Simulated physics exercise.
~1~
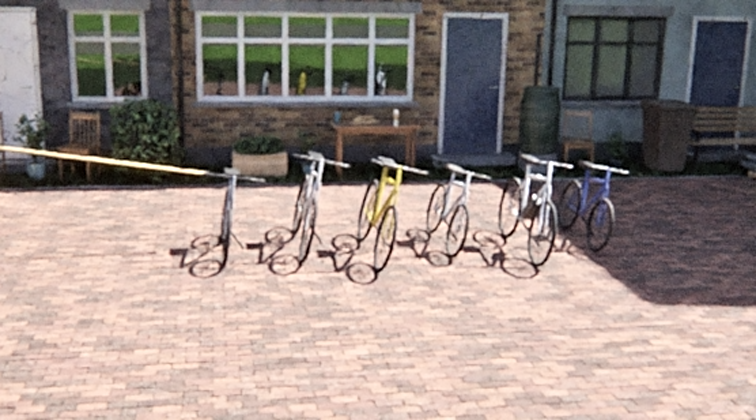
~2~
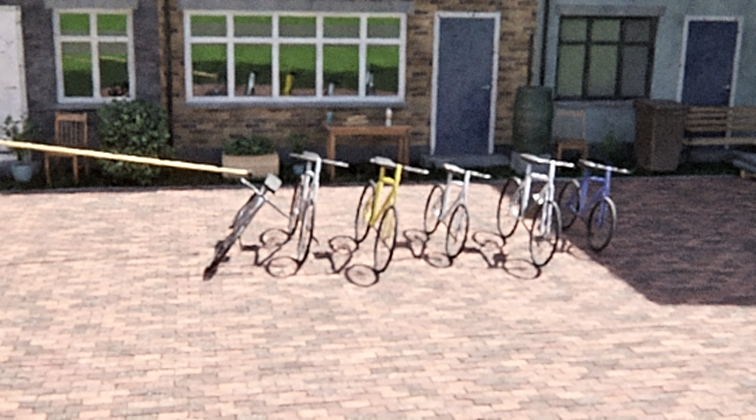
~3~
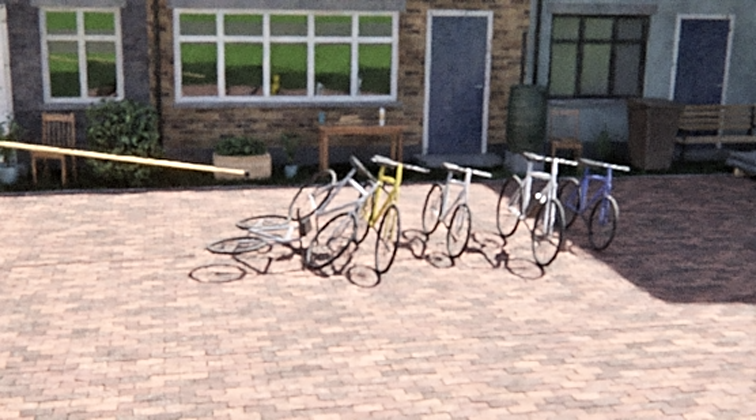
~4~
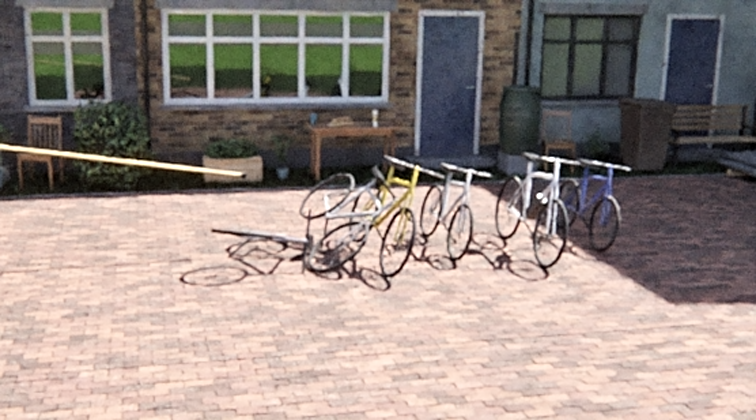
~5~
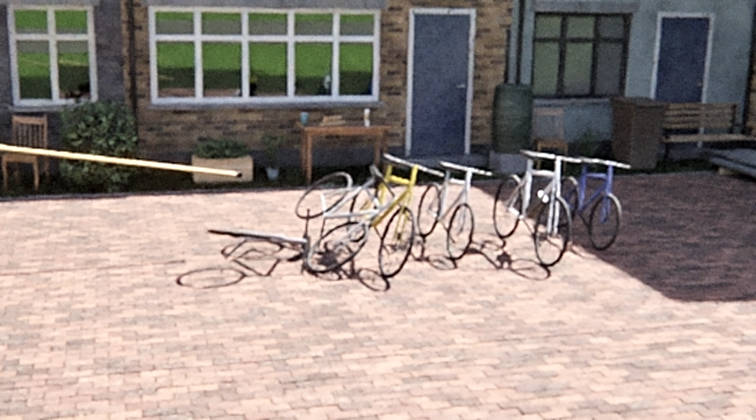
The clip shows six bicycles standing in a row on a brick-paved yard as a long pole pushes the leftmost one over to the right. It knocks the next bicycle against the yellow one, which tilts slightly, and the yellow and three remaining bicycles stay standing.
